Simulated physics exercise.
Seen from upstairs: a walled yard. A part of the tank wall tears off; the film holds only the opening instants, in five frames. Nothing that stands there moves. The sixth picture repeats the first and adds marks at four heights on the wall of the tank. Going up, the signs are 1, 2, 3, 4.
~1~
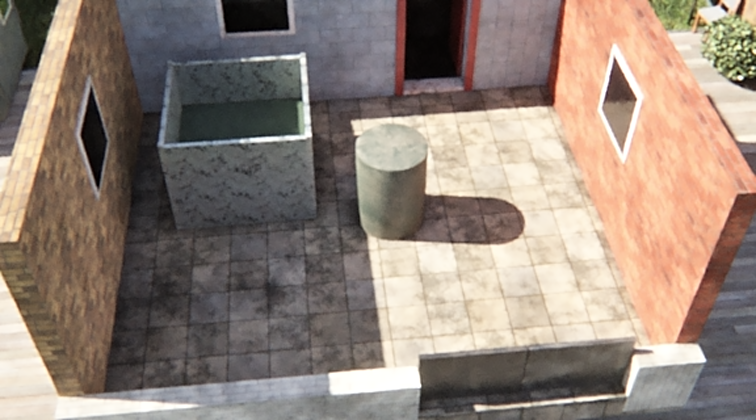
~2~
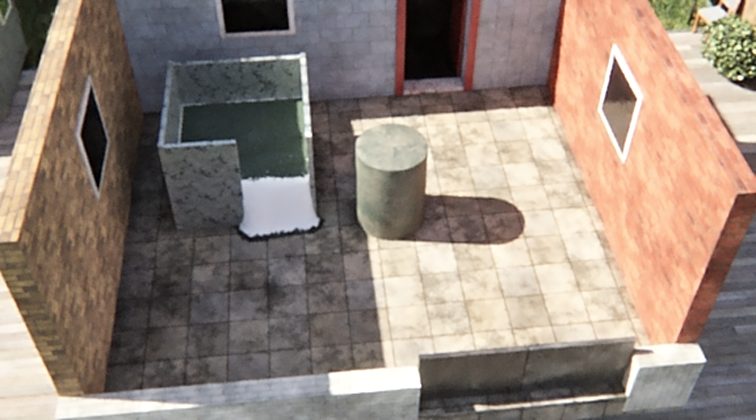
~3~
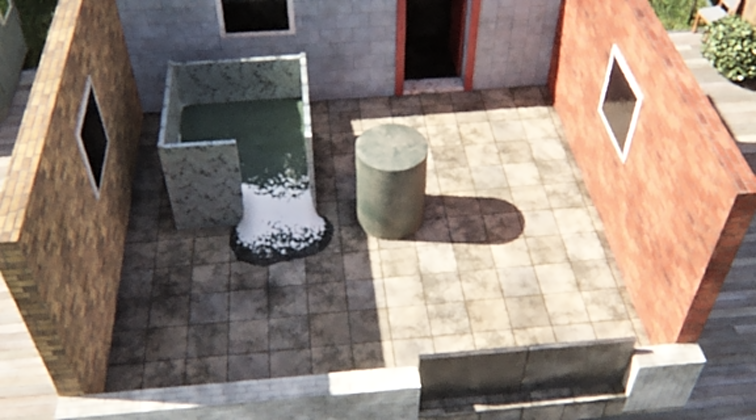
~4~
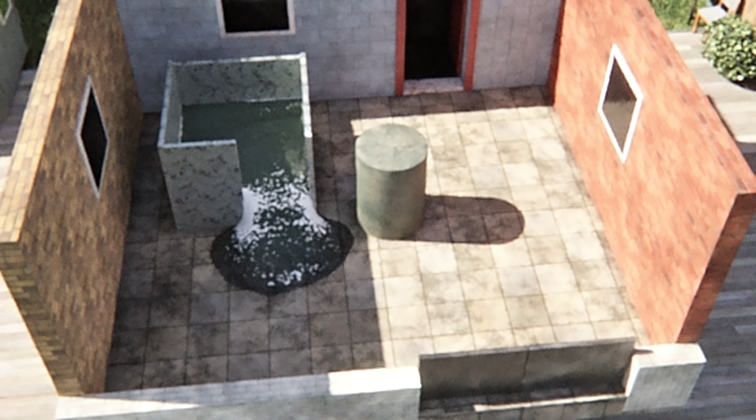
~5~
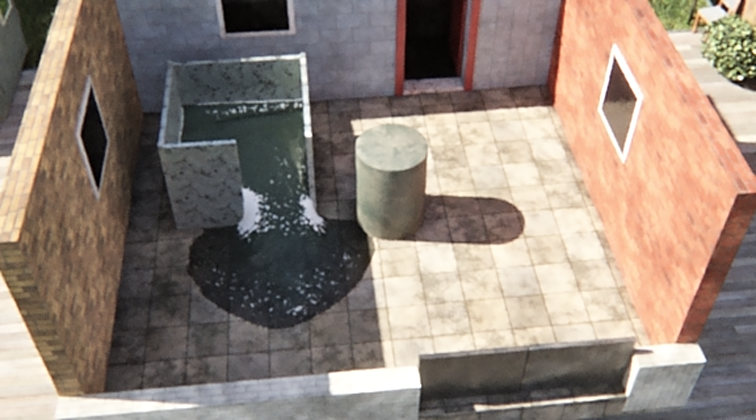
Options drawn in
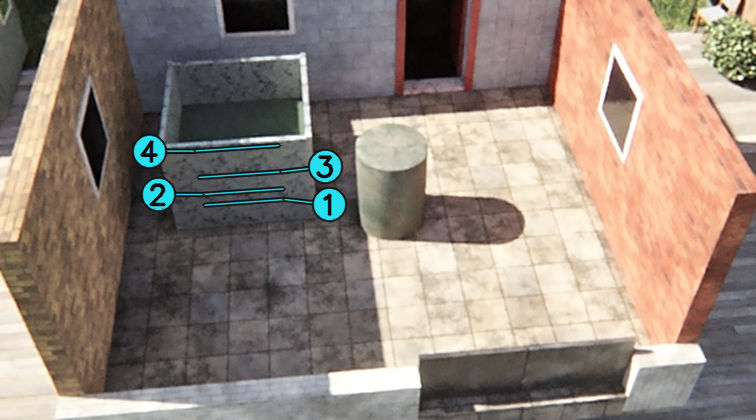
We see a walled yard from above, with a tank of water and an upright cylinder; part of the tank's front opens, and foaming water pours out, spreading a dark, rounded pool across the paved floor.
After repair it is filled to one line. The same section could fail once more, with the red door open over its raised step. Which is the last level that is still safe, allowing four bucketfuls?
The limit is 3.
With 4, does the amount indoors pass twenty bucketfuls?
No.
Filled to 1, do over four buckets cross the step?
No, that is safe.
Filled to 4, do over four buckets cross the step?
Yes, it does.
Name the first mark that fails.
That would be 4.
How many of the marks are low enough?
Three.
On the marked copy, 1 at (244, 202); 2 at (243, 191); 3 at (240, 174); 4 at (236, 148); from the bottom up 1, 2, 3, 4.
With 1, nothing gets over.
With 2, nothing gets over.
With 3, a splash gets over, under a bucket.
With 4, about 9 bucketfuls get in.
